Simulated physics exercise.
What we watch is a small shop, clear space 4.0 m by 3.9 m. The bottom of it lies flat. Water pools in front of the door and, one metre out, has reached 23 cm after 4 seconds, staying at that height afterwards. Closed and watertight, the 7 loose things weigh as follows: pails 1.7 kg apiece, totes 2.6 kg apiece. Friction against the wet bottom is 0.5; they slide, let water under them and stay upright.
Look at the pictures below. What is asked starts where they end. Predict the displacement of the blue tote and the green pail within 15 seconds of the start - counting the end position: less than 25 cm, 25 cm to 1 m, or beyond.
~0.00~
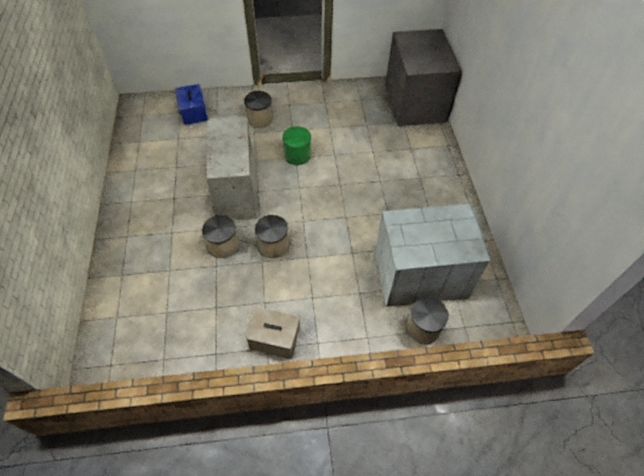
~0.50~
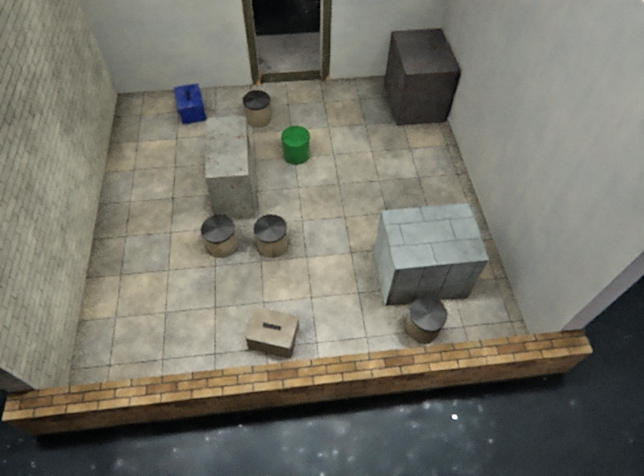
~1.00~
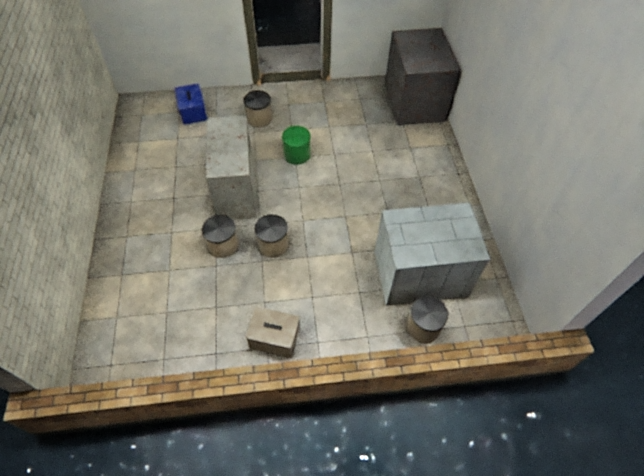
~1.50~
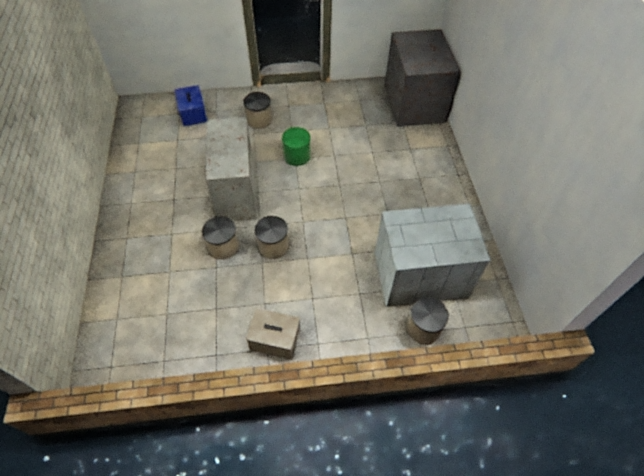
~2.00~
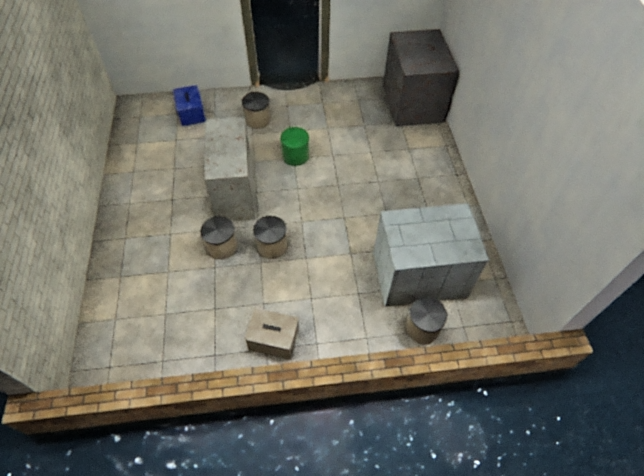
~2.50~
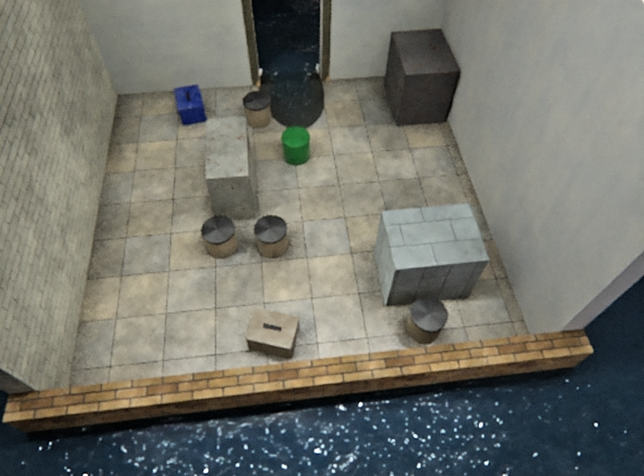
Blue tote: A short shift. Green pail: A long trip.
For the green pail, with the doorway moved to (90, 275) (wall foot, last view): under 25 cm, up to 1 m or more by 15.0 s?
By then the green pail has shifted a small amount.
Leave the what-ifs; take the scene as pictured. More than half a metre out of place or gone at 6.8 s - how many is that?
By that point, 3.
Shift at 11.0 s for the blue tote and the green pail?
Close to 30 cm for the first and 250 cm for the second.
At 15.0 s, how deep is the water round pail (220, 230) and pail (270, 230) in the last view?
Depth approx. 10 cm / 10 cm.
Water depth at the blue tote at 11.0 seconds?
Near 3 cm deep.
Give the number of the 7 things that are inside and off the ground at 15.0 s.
Total: 7.
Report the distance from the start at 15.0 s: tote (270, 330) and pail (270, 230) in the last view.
Respectively 120 and 150 centimetres.
After 3.5 s the blue tote is near (188, 97), 0.0 m from its start, aground; the green pail is near (298, 156), 0.3 m from its start, aground; 0 afloat.
After 6.8 s the blue tote is near (188, 97), 0.0 m from its start, aground; the green pail is near (406, 317), 2.4 m from its start, afloat; 3 afloat.
After 11.0 s the blue tote is near (197, 110), 0.3 m from its start, afloat; the green pail is near (365, 327), 2.4 m from its start, afloat; 7 afloat.
After 15.0 s the blue tote is near (228, 79), 0.5 m from its start, afloat; the green pail is near (380, 335), 2.5 m from its start, afloat; 7 afloat.
